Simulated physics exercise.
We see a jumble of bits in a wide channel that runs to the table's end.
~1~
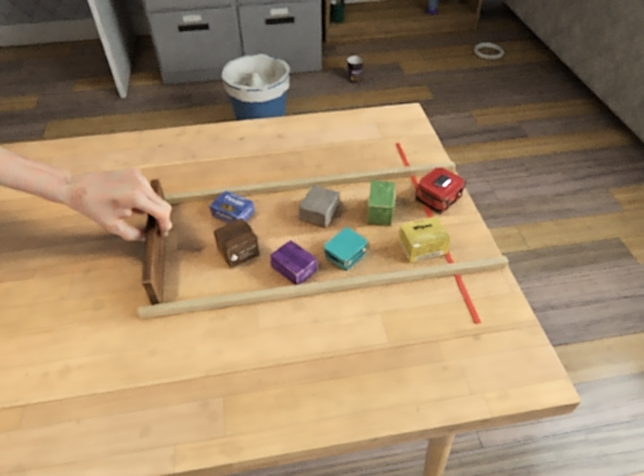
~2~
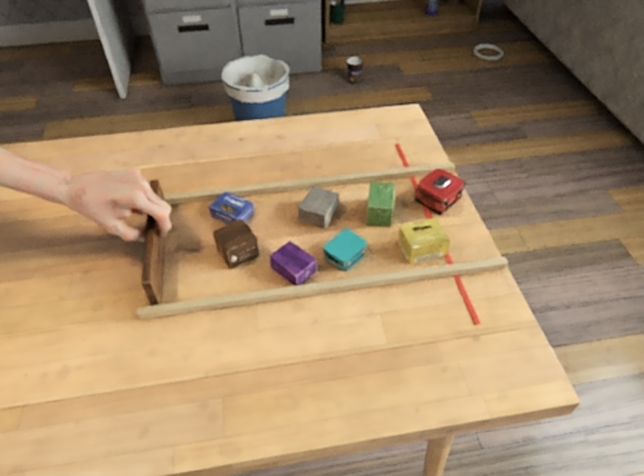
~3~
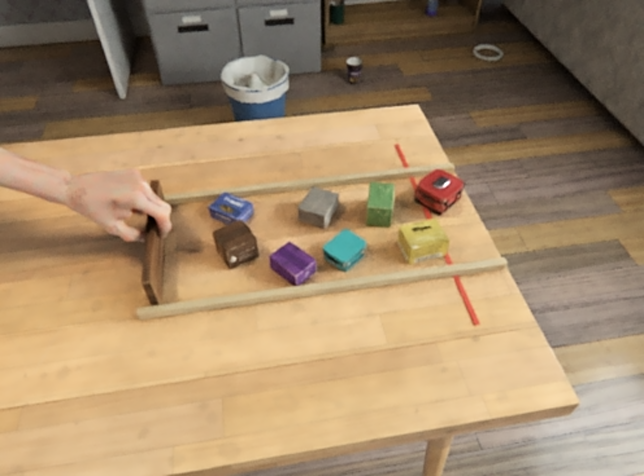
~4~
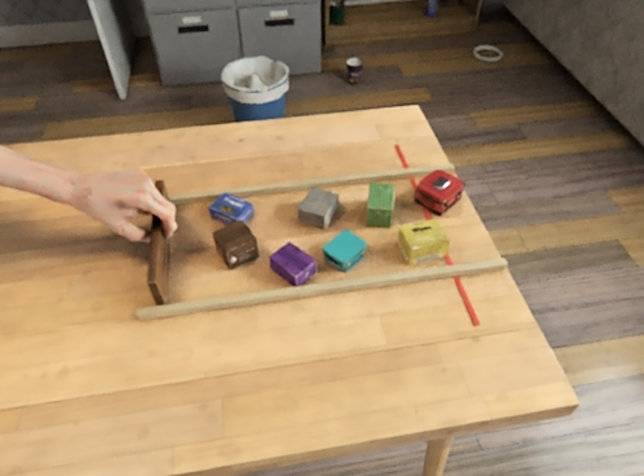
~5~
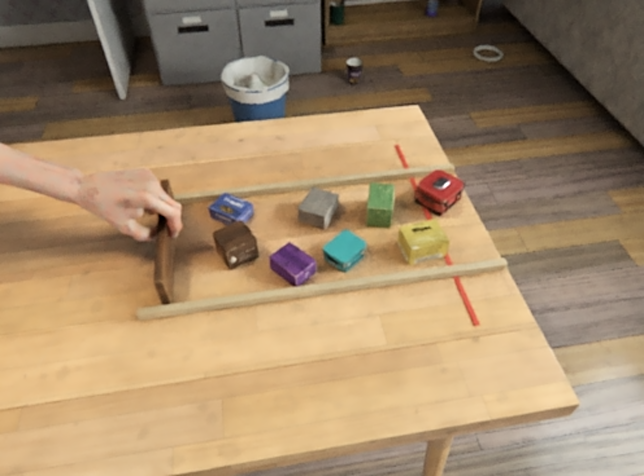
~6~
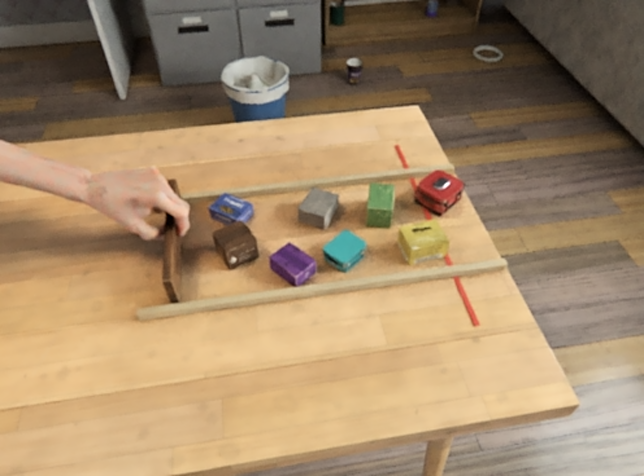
Hand sliding a dark wooden board slightly right between two rails on a table, the colourful small blocks ahead staying still.
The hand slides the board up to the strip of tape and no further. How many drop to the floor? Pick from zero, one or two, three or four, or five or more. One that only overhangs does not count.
As it turns out, the number that fall off is three or four.
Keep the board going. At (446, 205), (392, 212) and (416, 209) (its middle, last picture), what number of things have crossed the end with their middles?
Past the end: 5, 0 and 2.
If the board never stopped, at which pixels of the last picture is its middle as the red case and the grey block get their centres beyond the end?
Near (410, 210) and (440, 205).
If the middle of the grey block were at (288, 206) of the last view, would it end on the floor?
The grey block survives.
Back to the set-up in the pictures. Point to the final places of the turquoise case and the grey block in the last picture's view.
First (489, 244), then (464, 199).
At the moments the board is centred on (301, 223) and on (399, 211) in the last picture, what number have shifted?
5 and 8.
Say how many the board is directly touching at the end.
3 of them.
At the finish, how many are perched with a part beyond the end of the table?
That would be 2.
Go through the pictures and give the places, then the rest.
Red case (440, 190); yellow box (424, 239); green block (381, 203); board (156, 239); tape (431, 218), in the first picture.
Yellow box (423, 240); turquoise case (345, 251), in the second picture.
Green block (380, 204); board (155, 240), in the third picture.
Red case (439, 192); purple box (293, 264), in the fourth picture.
Yellow box (423, 241); grey block (318, 208), in the fifth picture.
Red case (439, 192); yellow box (423, 242); green block (380, 205); board (173, 238); tape (430, 220), in the sixth picture.
Early on, none off yet; red case at rest near (439, 192); yellow box at rest near (423, 242); green block at rest near (380, 205).
A while later, none off yet; red case moving near (443, 191); yellow box travelled a little near (445, 239); green block travelled about its own width near (423, 209).
Finally, the number that fall off is three or four; lost, green block, yellow box and red case.
